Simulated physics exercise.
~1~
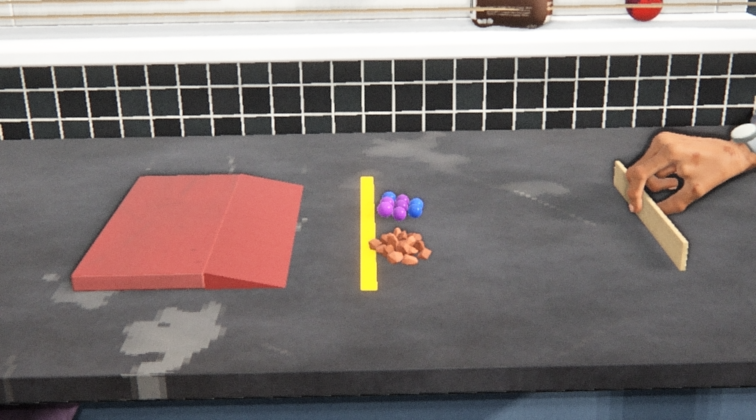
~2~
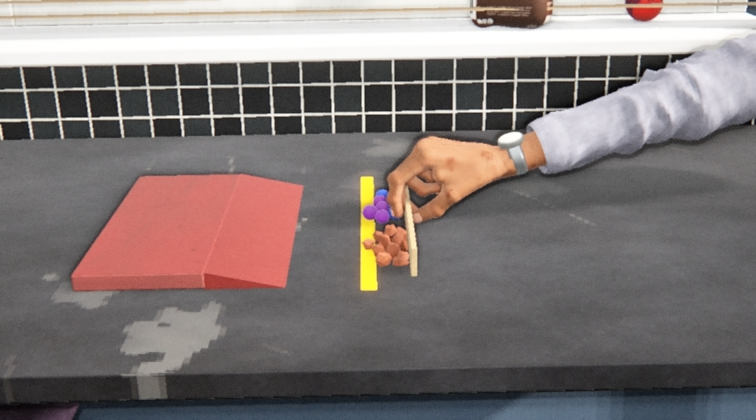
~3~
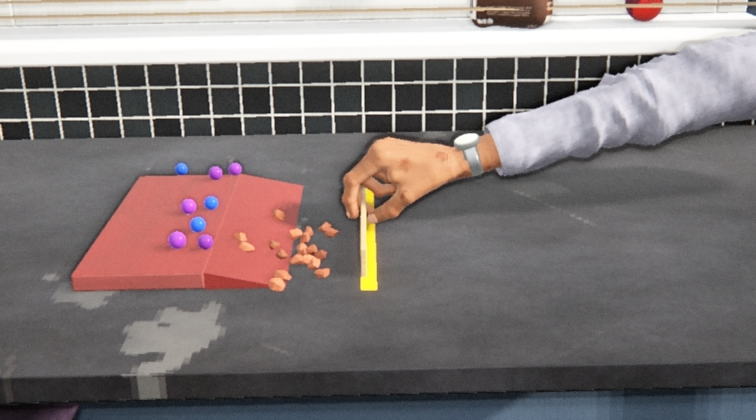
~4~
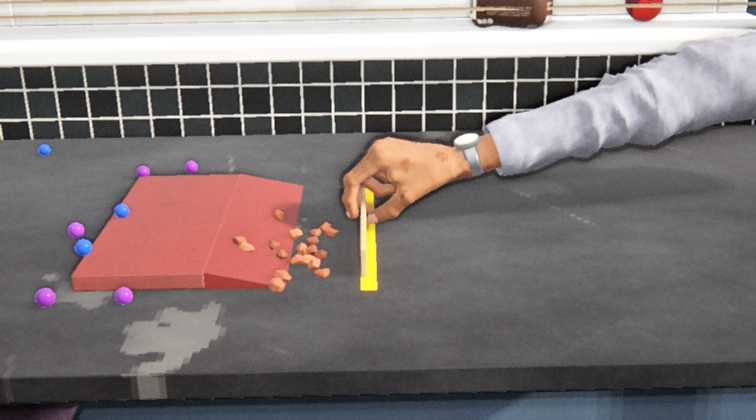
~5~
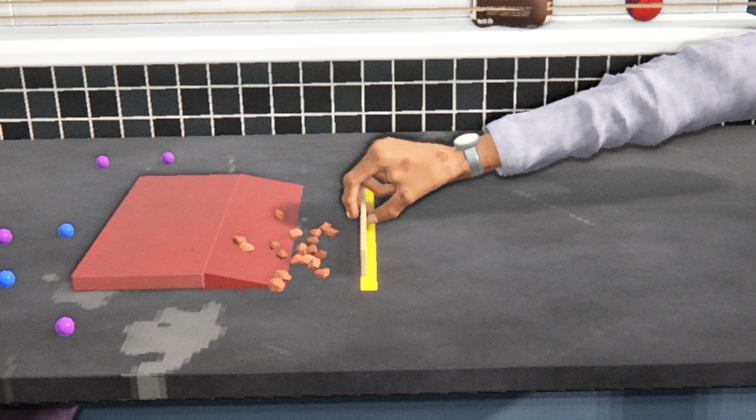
A hand-held card sweeps balls left over a red ramp, leaving most brown bits short.
